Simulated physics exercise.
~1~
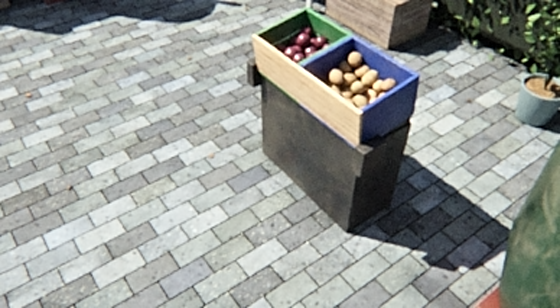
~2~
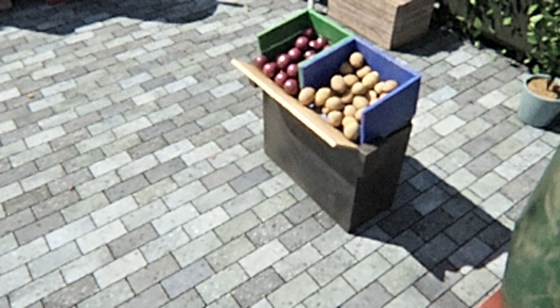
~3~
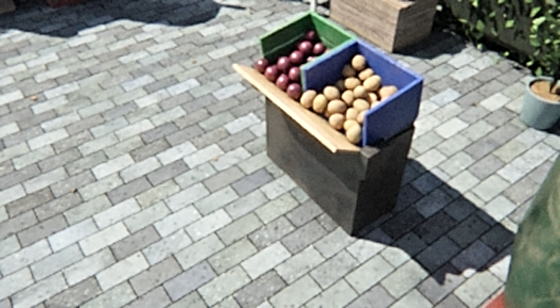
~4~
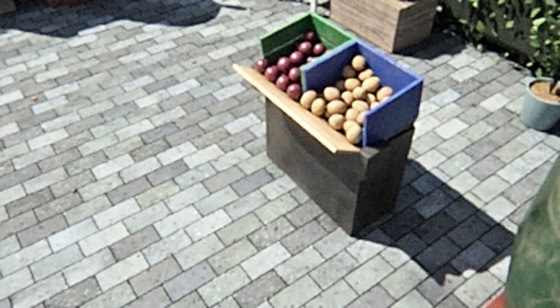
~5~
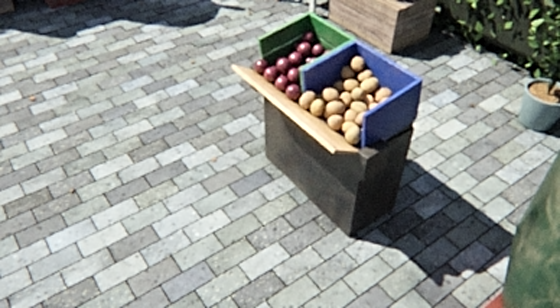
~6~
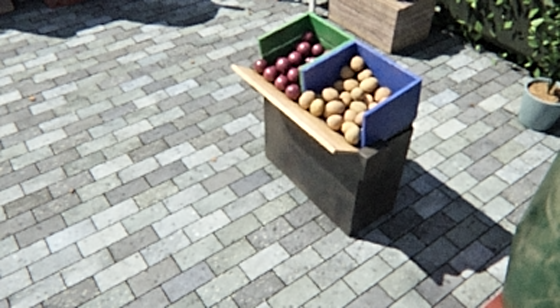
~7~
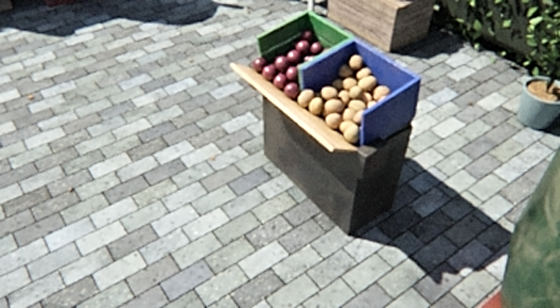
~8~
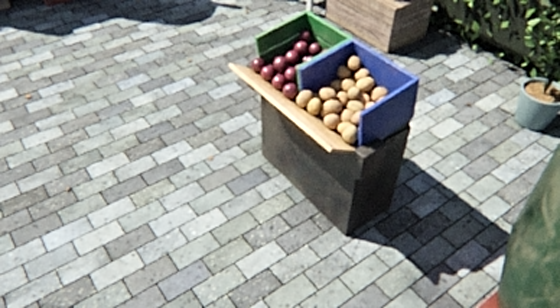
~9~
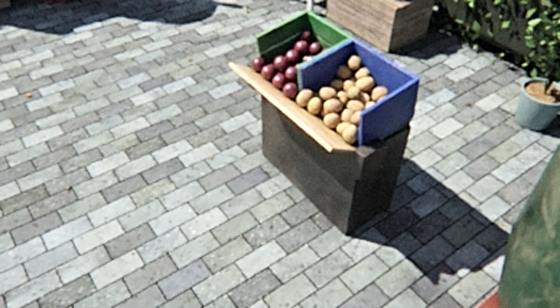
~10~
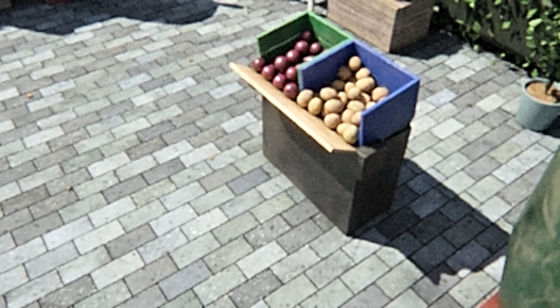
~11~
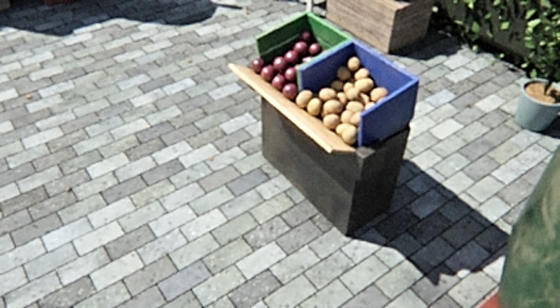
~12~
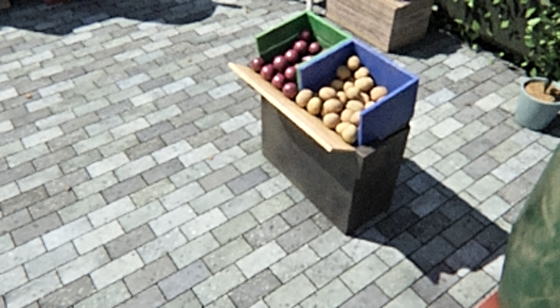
Wooden front flap tilting outward on blue and green display bins of potatoes and red onions, then holding with nothing falling out.
